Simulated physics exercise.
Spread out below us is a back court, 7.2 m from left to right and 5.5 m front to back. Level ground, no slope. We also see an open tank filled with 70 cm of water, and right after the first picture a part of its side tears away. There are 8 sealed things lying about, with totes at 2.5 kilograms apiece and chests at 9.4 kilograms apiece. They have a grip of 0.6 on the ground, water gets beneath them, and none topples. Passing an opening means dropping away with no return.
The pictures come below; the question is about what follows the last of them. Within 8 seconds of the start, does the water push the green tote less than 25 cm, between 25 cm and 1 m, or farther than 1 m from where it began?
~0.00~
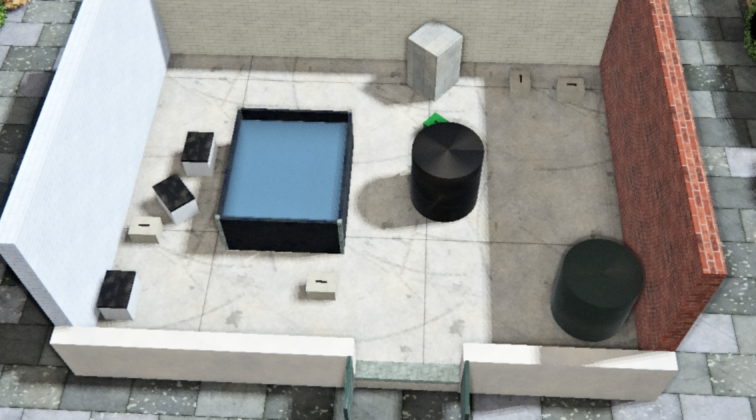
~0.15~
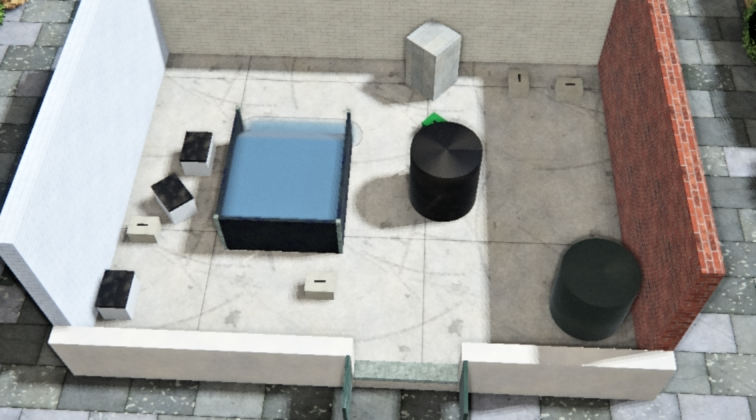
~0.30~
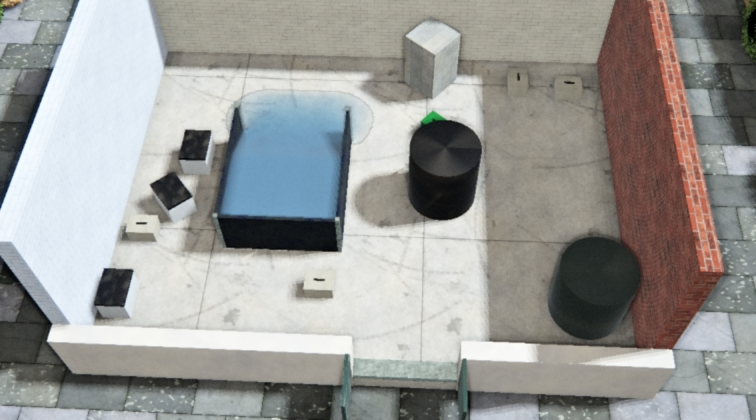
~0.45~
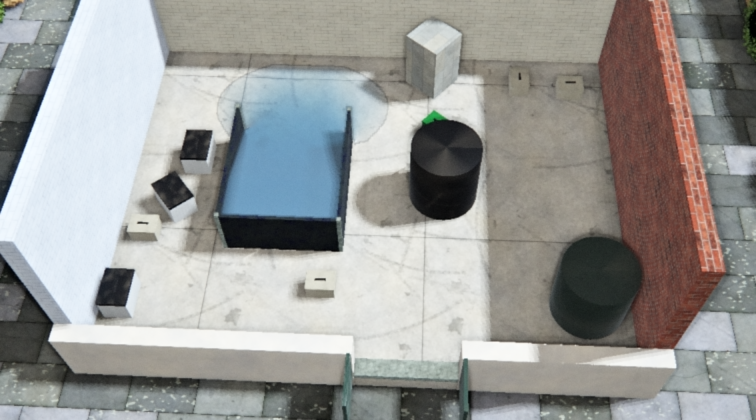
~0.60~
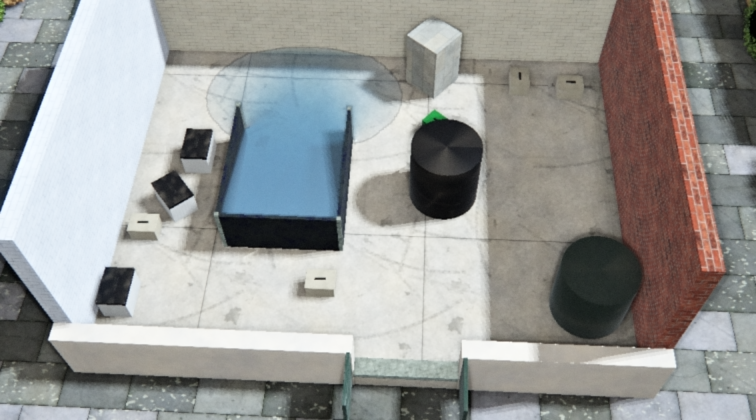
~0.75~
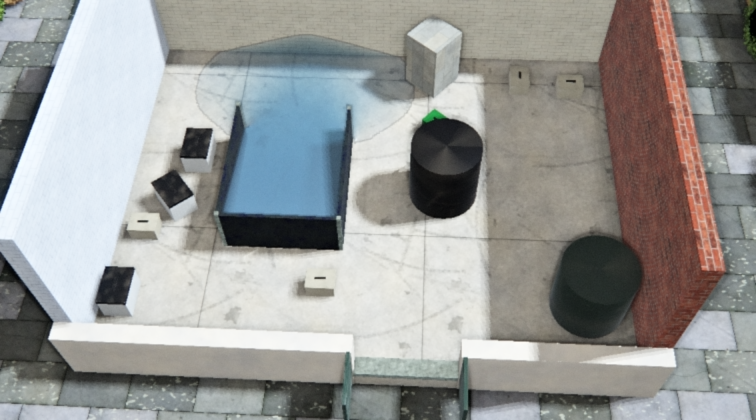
Farther than 1 m.
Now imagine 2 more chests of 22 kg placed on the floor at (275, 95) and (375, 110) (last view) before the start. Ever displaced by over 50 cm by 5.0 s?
Lab note - in order: Above threshold / above threshold.
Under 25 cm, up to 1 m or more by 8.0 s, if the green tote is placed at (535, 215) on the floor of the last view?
Observed: Object goes well off.
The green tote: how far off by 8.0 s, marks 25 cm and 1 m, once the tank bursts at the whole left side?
What happens next is that the green tote gets swept a long way.
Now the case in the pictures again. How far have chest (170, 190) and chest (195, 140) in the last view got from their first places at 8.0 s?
First 300 cm, then 400 cm.
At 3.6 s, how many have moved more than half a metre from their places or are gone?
By that time the total stands at 6.
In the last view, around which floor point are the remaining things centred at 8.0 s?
At about (396, 268).
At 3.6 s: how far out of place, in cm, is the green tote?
About 200 cm out of place.
After 1.6 s the green tote is near (438, 121), 0.0 m from its start, aground; 0 of 8 are out; 0 afloat.
After 3.6 s the green tote is near (537, 214), 2.2 m from its start, aground; 0 of 8 are out; 4 afloat.
After 5.6 s the green tote is near (552, 239), 2.6 m from its start, aground; 0 of 8 are out; 6 afloat.
After 8.0 s the green tote is near (444, 219), 1.8 m from its start, afloat; 0 of 8 are out; 8 afloat.
